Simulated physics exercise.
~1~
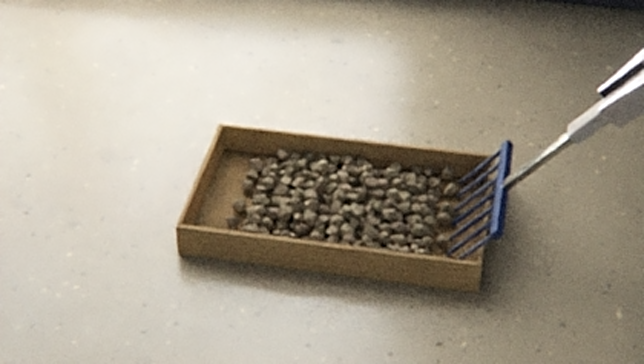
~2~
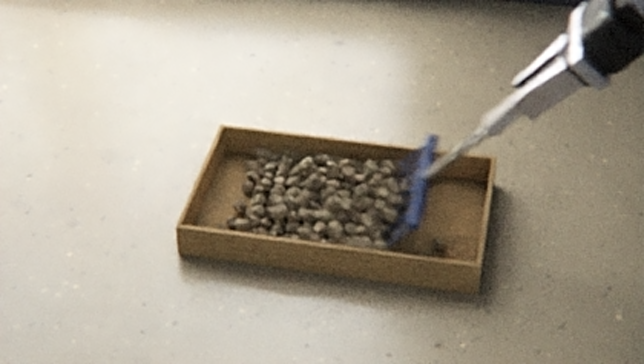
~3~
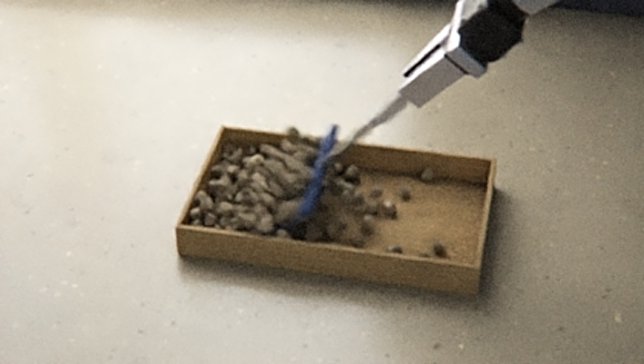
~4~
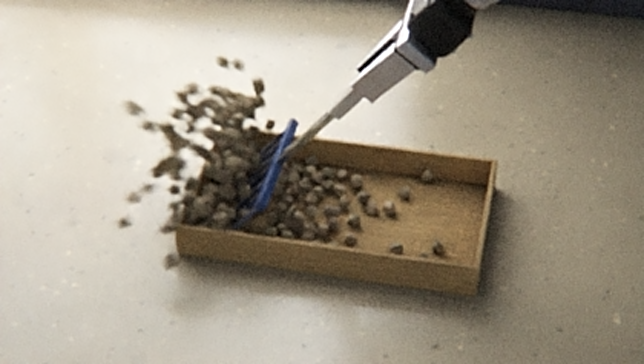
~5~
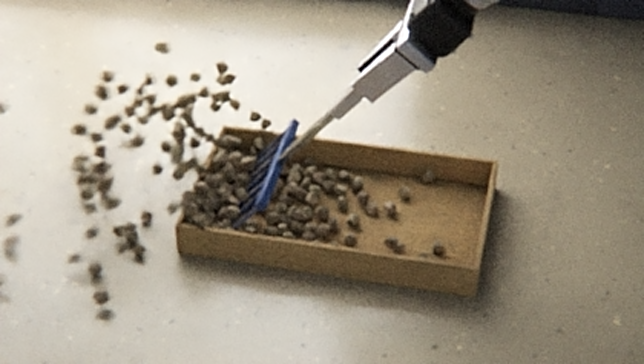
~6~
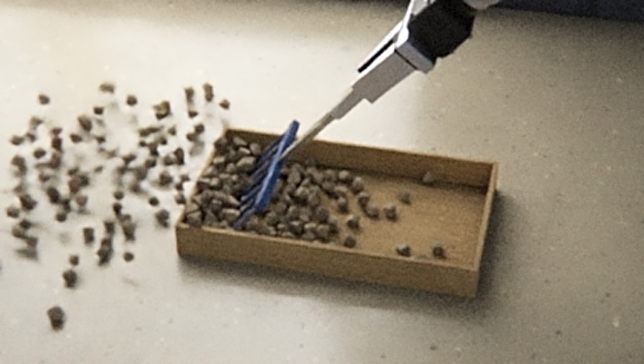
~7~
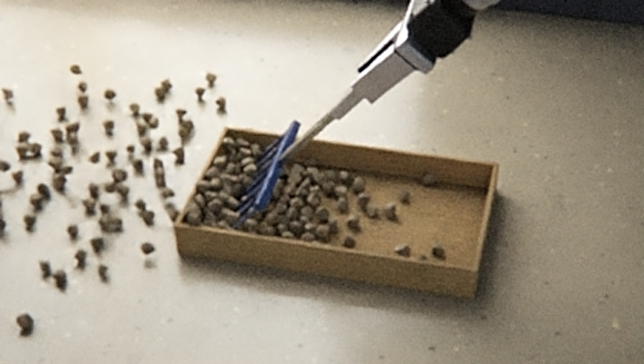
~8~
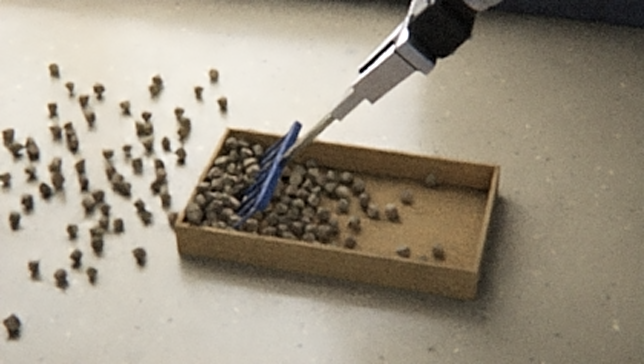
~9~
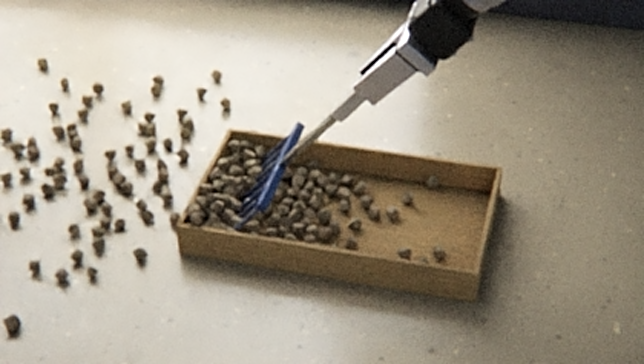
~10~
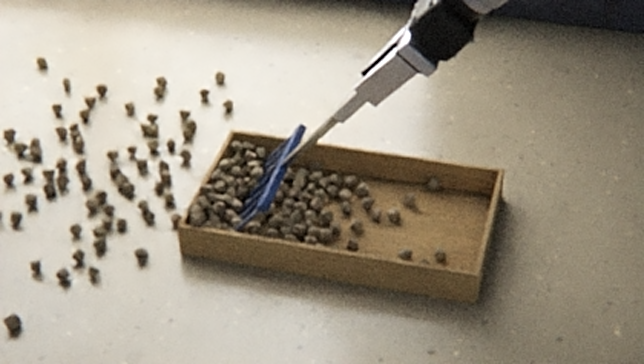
A robot arm holding a blue comb swept a heap of small brown pebbles leftward along a shallow tray, flinging many over the far left end, and they scattered across the table while the rest stayed bunched around the comb, which had stopped inside.
